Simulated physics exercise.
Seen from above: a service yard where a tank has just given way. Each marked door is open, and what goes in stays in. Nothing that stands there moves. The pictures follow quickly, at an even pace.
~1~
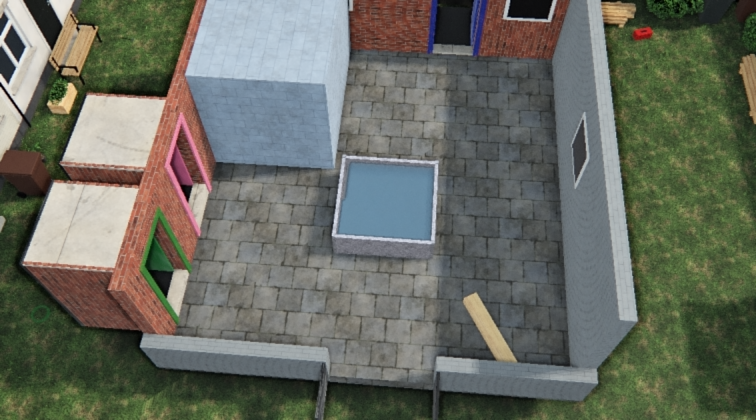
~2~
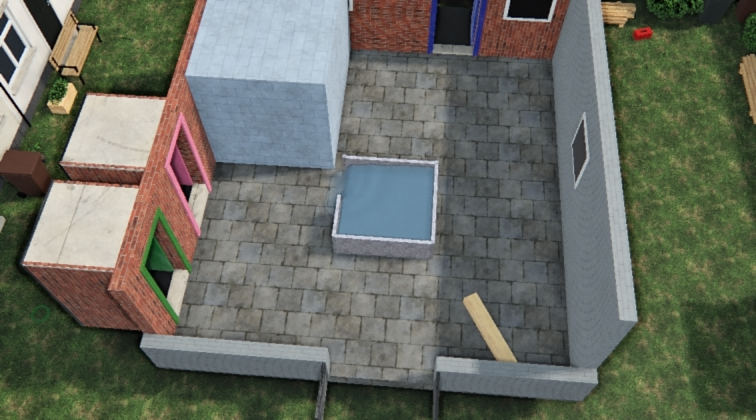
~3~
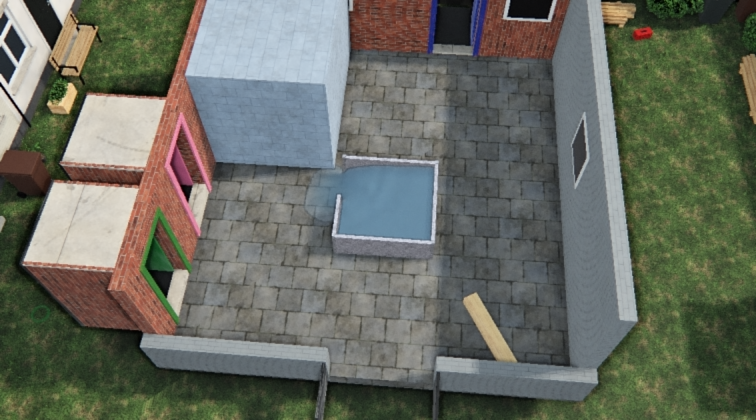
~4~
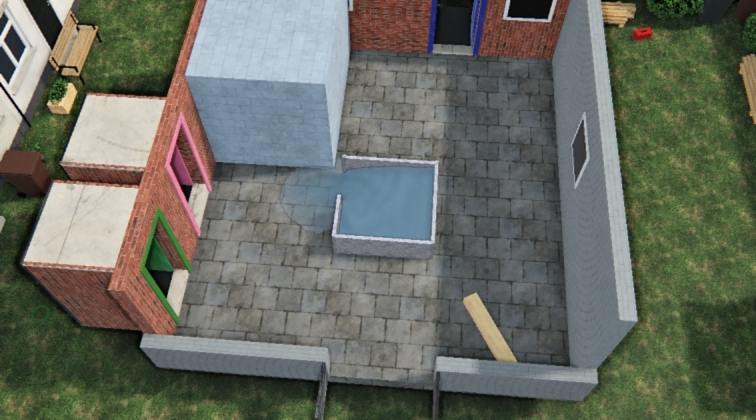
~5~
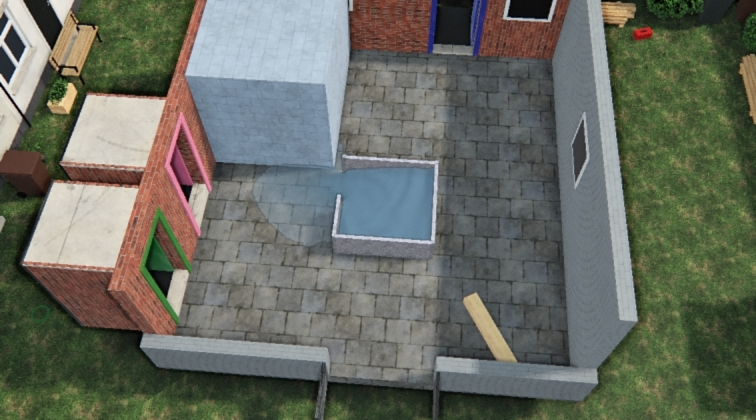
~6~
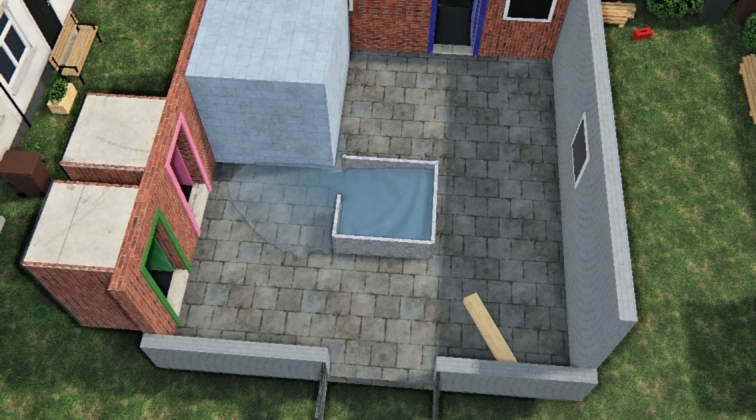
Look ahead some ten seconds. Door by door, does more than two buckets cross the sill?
In the end: The blue door holds within the limit; the green door holds within the limit; the pink door holds within the limit.
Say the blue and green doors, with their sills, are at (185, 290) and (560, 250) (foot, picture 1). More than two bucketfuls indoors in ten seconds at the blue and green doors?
Blue door goes over, green door is under.
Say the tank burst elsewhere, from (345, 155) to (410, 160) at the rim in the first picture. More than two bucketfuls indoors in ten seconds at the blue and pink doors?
One by one: The blue one passes that mark, the pink one keeps below it.
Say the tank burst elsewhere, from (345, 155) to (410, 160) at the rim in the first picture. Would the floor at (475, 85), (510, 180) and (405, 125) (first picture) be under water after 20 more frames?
In turn: Flooded, dry, awash.
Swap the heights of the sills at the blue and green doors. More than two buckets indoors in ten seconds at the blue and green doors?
My reading: Blue takes less, green goes over.
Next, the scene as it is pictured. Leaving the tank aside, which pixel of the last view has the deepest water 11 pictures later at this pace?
Roughly at (220, 187).
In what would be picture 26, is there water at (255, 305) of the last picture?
There: Wet.
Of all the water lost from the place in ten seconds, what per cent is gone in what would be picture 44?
Close to 25 %.
A moment on, water covers 15 % of the floor; the blue door not reached, the green door not reached, the pink door wet at the sill, nothing in.
Next, water covers 15 % of the floor; the blue door not reached, the green door wet at the sill, nothing in, the pink door wet at the sill, nothing in.
Then, water covers 25 % of the floor; the blue door not reached, the green door wet at the sill, nothing in, the pink door wet at the sill, nothing in.
Later, water covers 45 % of the floor; the blue door not reached, the green door under two buckets in, the pink door wet at the sill, nothing in.
In the end, water covers 60 % of the floor; the blue door not reached, the green door under two buckets in, the pink door wet at the sill, nothing in.
